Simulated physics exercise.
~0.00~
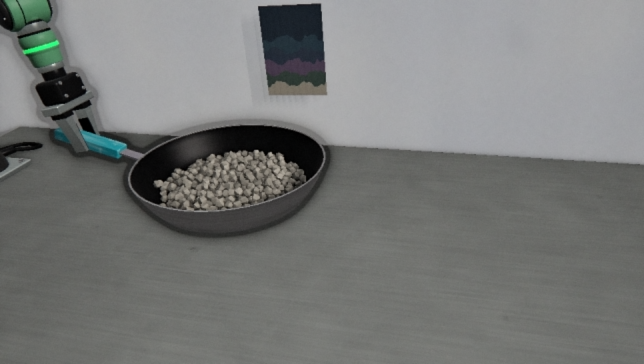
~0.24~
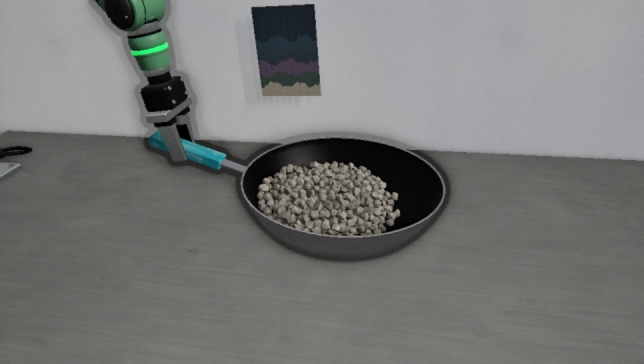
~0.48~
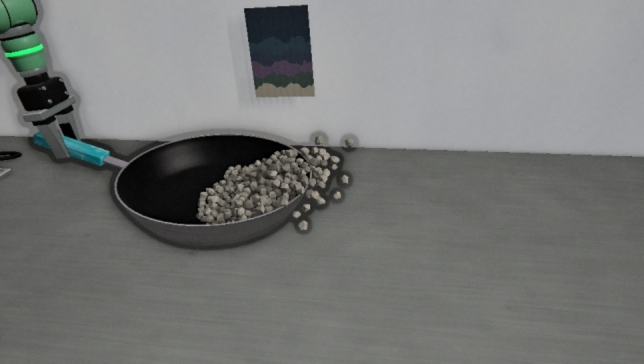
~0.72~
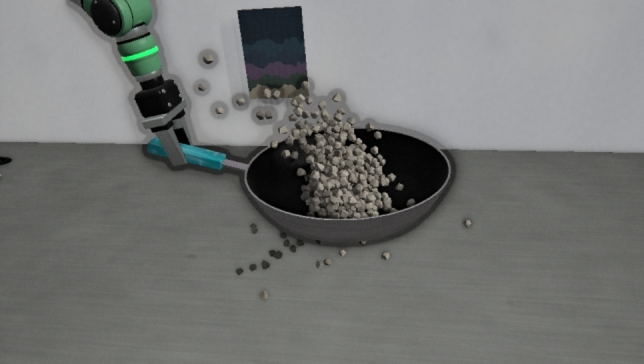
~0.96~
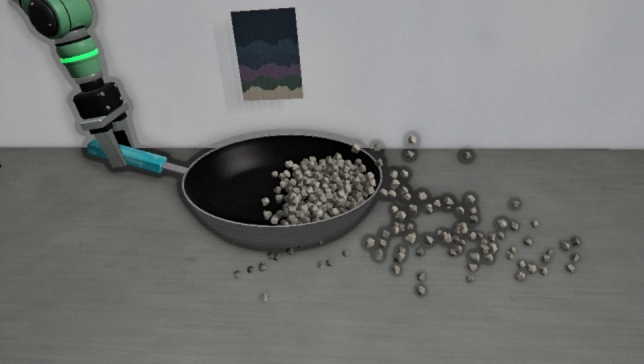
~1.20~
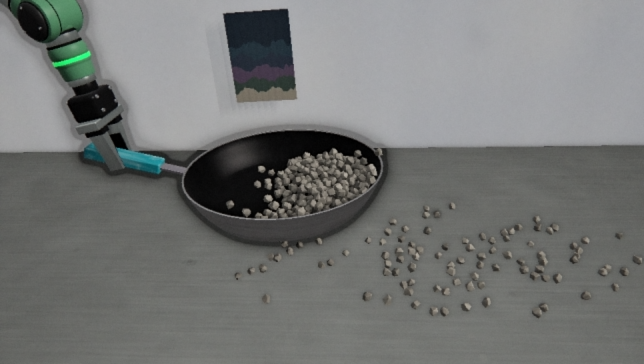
Robot arm jerking a frying pan of small pebbles right and left, scattering many across the grey table, most staying in the pan.
